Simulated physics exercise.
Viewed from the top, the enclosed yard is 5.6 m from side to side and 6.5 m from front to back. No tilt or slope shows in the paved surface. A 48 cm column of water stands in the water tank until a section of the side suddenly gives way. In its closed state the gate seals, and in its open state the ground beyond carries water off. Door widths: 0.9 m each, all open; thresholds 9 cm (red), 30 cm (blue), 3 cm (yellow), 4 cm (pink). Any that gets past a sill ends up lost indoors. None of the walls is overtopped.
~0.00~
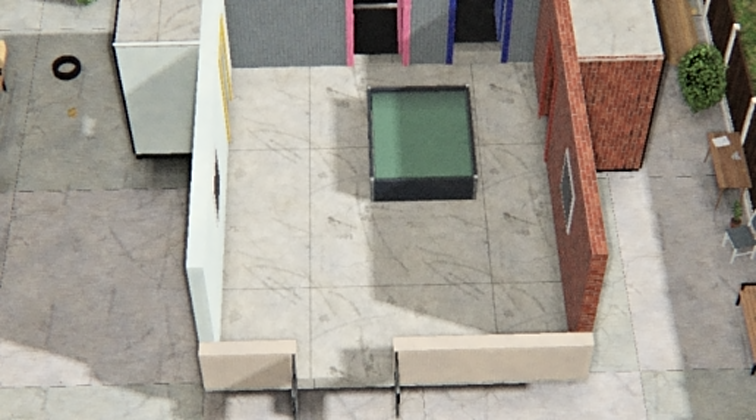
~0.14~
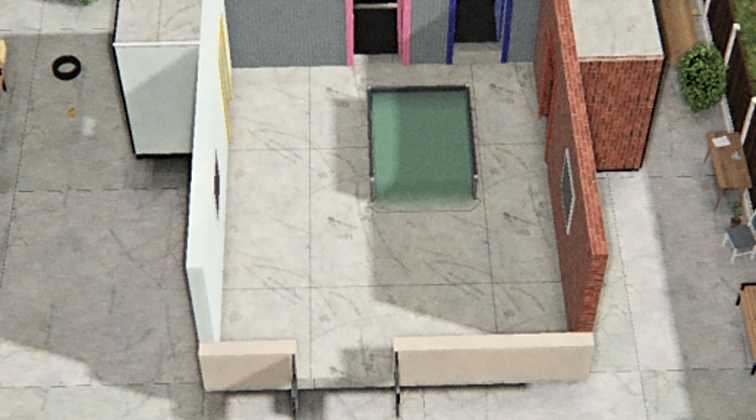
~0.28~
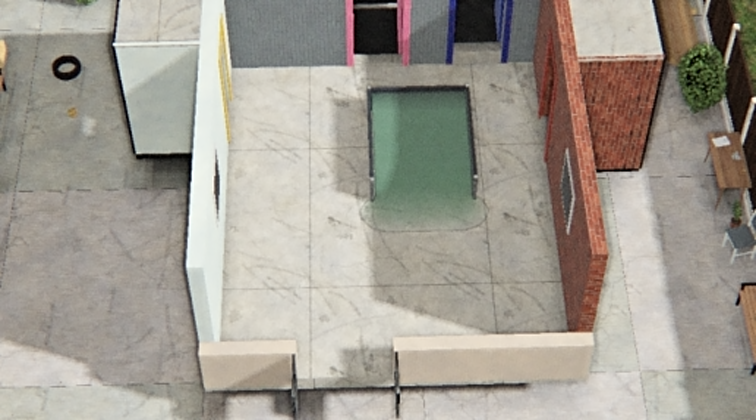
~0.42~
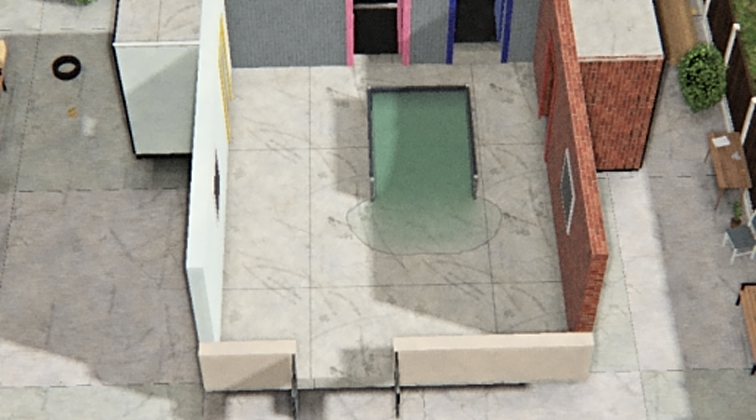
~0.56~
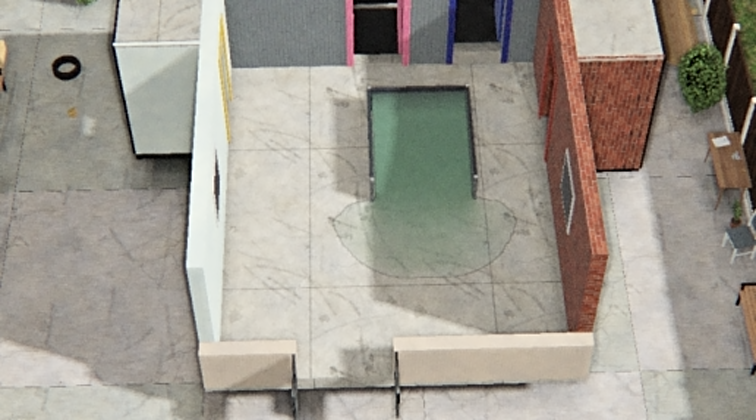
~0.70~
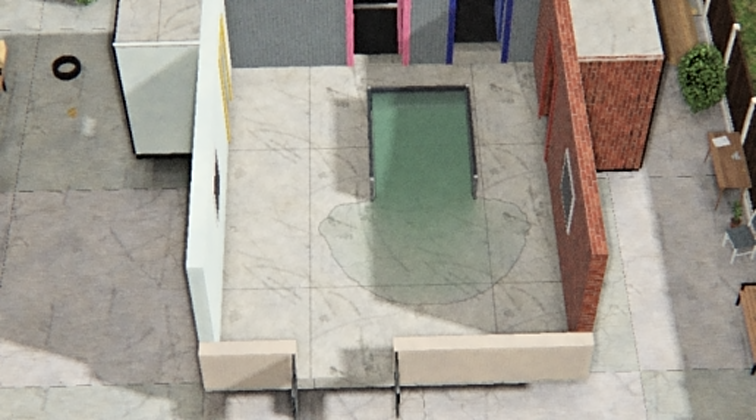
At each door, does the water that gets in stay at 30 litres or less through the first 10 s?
Taking them in turn: At the red door, yes; at the blue door, yes; at the yellow door, yes; at the pink door, yes.
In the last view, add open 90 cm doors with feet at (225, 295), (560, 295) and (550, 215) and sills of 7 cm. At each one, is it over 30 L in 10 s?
First doorway falls short, second gets there, third falls short.
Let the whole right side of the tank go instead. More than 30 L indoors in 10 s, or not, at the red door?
Then the red door ends up out of bounds.
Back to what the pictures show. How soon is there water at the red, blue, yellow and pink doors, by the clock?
Red: 5.5 s; blue: 7.0 s; yellow: 8.0 s; pink: 8.5 s.
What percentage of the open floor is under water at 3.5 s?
Wet share: Near 45 percent.
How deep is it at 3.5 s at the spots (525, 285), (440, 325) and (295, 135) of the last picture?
First 9 cm, then 10 cm, then 0 cm.
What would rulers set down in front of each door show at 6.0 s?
You'd get red at 3 cm, blue at 0 cm, yellow at 0 cm, and pink at 0 cm.
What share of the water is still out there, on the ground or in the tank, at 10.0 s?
Around 74 per cent of the water.
After 1.4 s water covers 30 % of the floor and is deepest (22 cm) near (425, 362); red door not reached, blue door not reached, yellow door not reached, pink door not reached.
After 2.2 s water covers 40 % of the floor and is deepest (30 cm) near (572, 358); red door not reached, blue door not reached, yellow door not reached, pink door not reached.
After 3.5 s water covers 45 % of the floor and is deepest (22 cm) near (572, 358); red door not reached, blue door not reached, yellow door not reached, pink door not reached.
After 6.0 s water covers 60 % of the floor and is deepest (10 cm) near (243, 366); red door 3 cm at the sill, 0 L in, blue door not reached, yellow door not reached, pink door not reached.
After 10.0 s water covers 95 % of the floor and is deepest (7 cm) near (529, 105); red door 3 cm at the sill, 0 L in, blue door 6 cm at the sill, 0 L in, yellow door 3 cm at the sill, 0 L in, pink door 2 cm at the sill, 0 L in.
